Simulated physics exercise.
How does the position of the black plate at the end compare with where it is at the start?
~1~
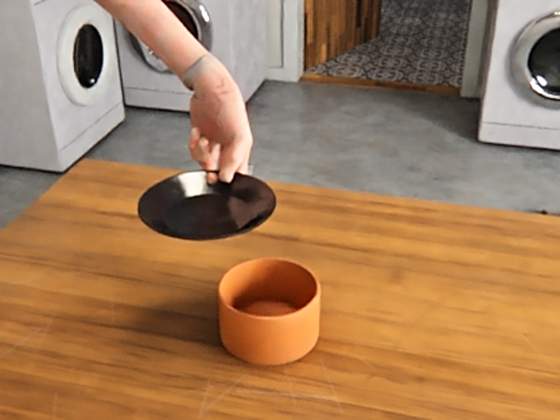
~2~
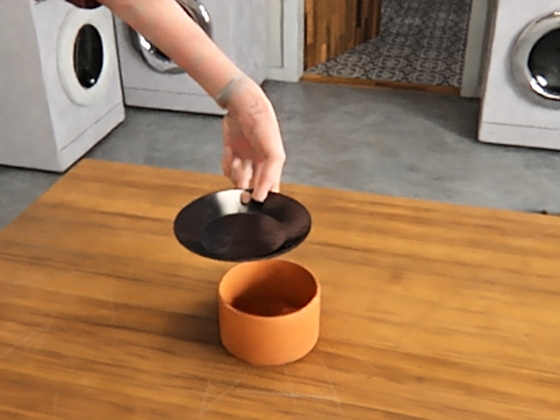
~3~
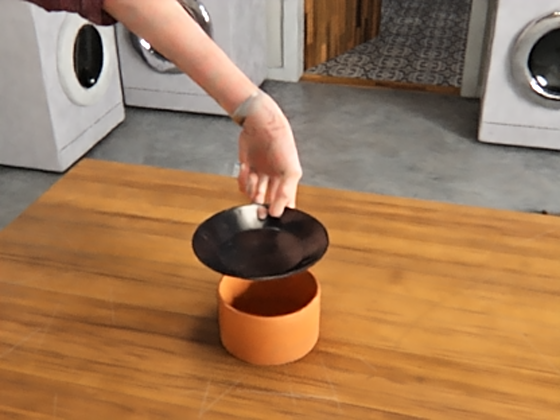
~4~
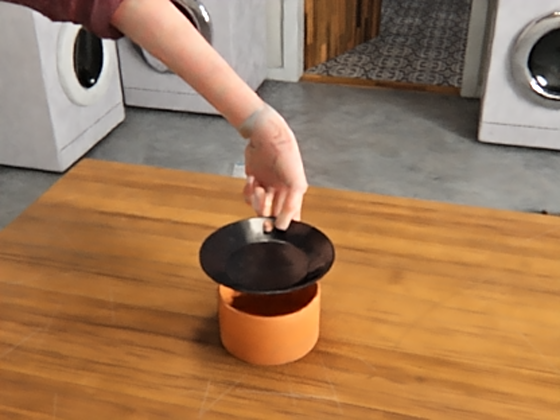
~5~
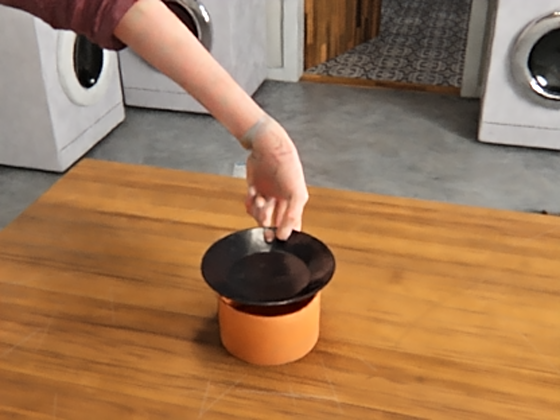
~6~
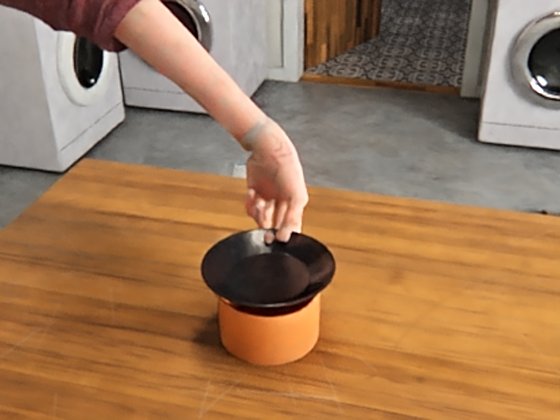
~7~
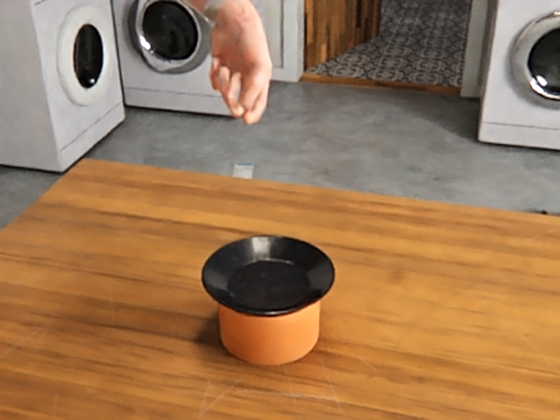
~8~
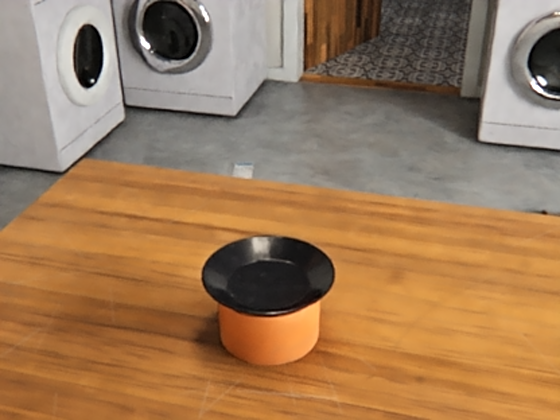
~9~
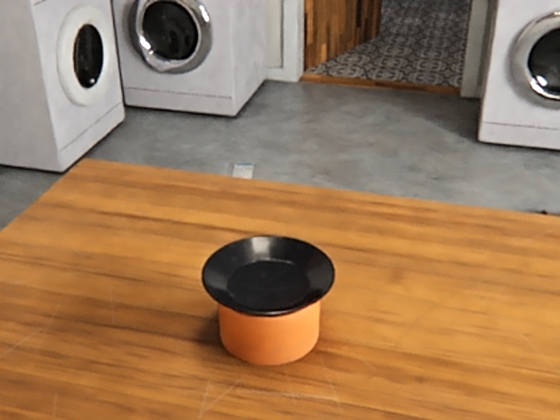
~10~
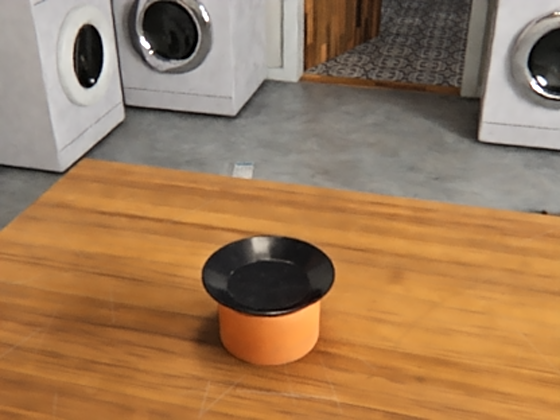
At the start the black plate is held in the air above and to the left of the orange container. By the end it is lower and further right, resting on top of the container and covering its opening.
